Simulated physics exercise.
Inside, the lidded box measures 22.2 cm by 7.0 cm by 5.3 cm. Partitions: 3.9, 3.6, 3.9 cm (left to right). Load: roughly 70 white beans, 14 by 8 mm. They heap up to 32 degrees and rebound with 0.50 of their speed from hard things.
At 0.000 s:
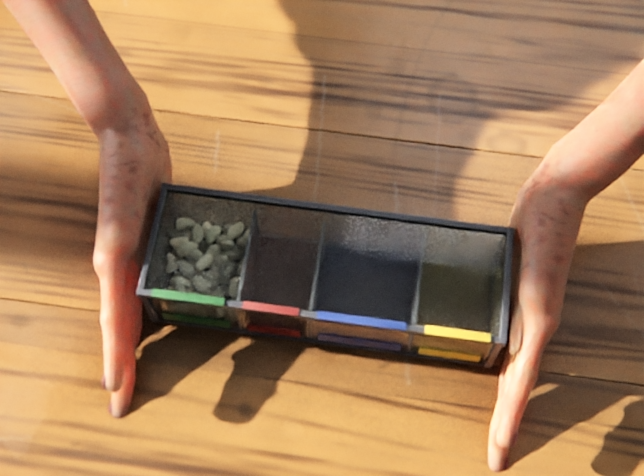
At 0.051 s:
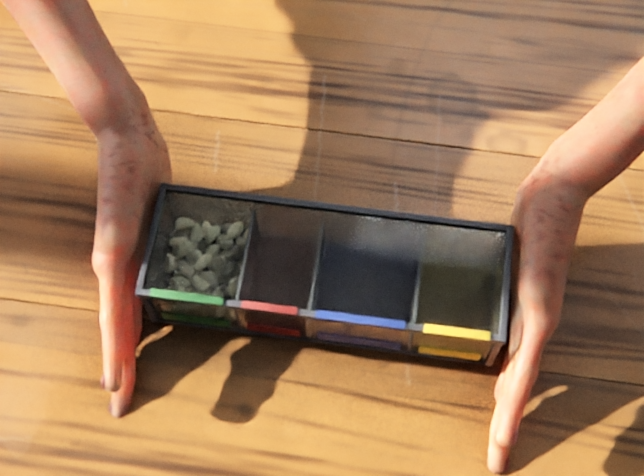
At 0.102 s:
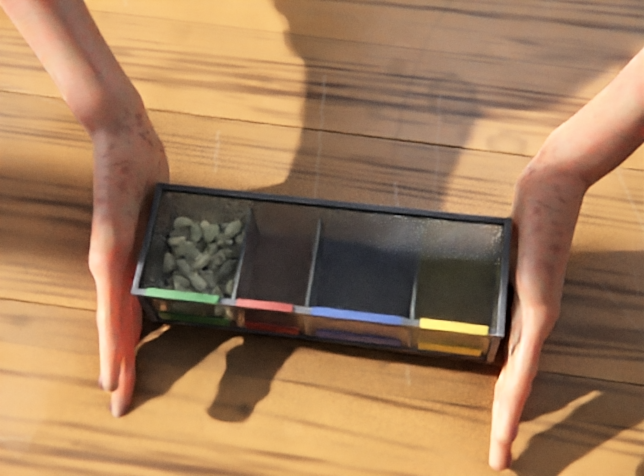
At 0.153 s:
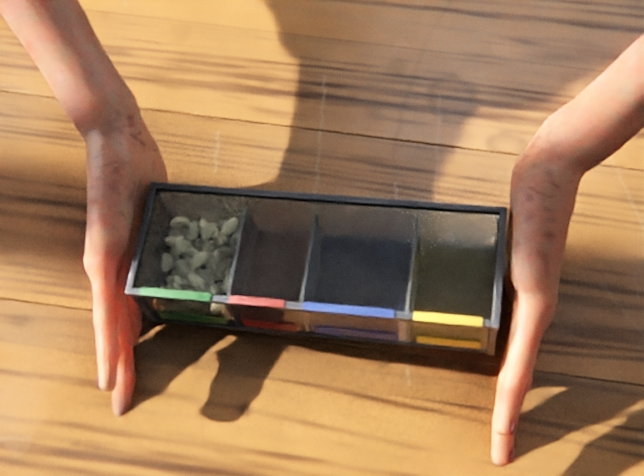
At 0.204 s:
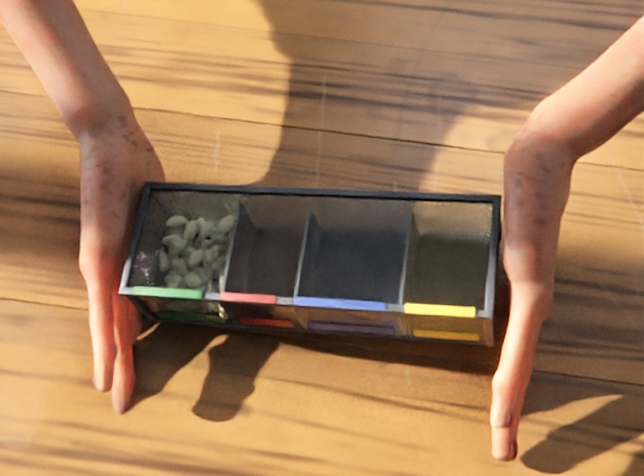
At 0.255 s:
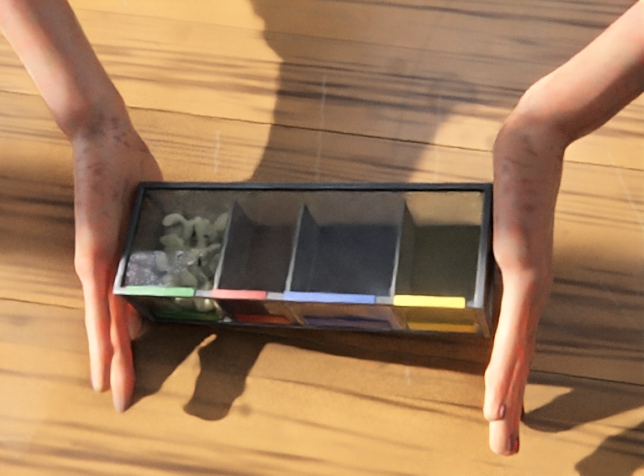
On a sunlit wooden surface, two hands hold the ends of a clear-lidded box with four compartments, pale beans filling the green-marked one at left. The hands shift the box slightly left and gradually tilt it, lowering its left end relative to the right, while the beans stay in the green-marked compartment.
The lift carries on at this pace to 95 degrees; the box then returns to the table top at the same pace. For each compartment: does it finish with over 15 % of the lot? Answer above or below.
Red compartment: Below; blue compartment: Below; green compartment: Above; yellow compartment: Below.
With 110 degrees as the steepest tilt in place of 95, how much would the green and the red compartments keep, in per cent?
Green 100, red 0.
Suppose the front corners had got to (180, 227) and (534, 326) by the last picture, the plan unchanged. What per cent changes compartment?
Then about 15 per cent.
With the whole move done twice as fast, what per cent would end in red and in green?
Red 0; green 100.
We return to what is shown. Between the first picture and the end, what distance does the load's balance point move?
Some 1.0 cm.
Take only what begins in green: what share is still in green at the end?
Roughly 100 per cent.
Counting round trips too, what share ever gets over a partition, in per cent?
Roughly 0 per cent.
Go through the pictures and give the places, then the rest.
The first frame shows box tilt 0 degrees, front corners at (144, 290) and (500, 338); green 100 %.
The second frame shows box tilt 1 degrees, front corners at (143, 290) and (499, 336).
The third frame shows box tilt 3 degrees, front corners at (139, 290) and (497, 331), lowest corner left front.
The fourth frame shows box tilt 7 degrees, front corners at (133, 289) and (492, 322), lowest corner left front.
The fifth frame shows box tilt 11 degrees, front corners at (127, 289) and (485, 312), lowest corner left front.
The sixth frame shows box tilt 15 degrees, front corners at (121, 289) and (476, 302), lowest corner left front; green 100 %. The box's pace is about 80 degrees a second.
Then, at 1.34 s, tilt 95 degrees; green 100 %.
After 2.07 s, tilt 42 degrees; green 100 %.
After 2.82 s, tilt 0 degrees; green 100 %.
At rest (3.2 s), red 0 %, blue 0 %, green 100 %, yellow 0 %.
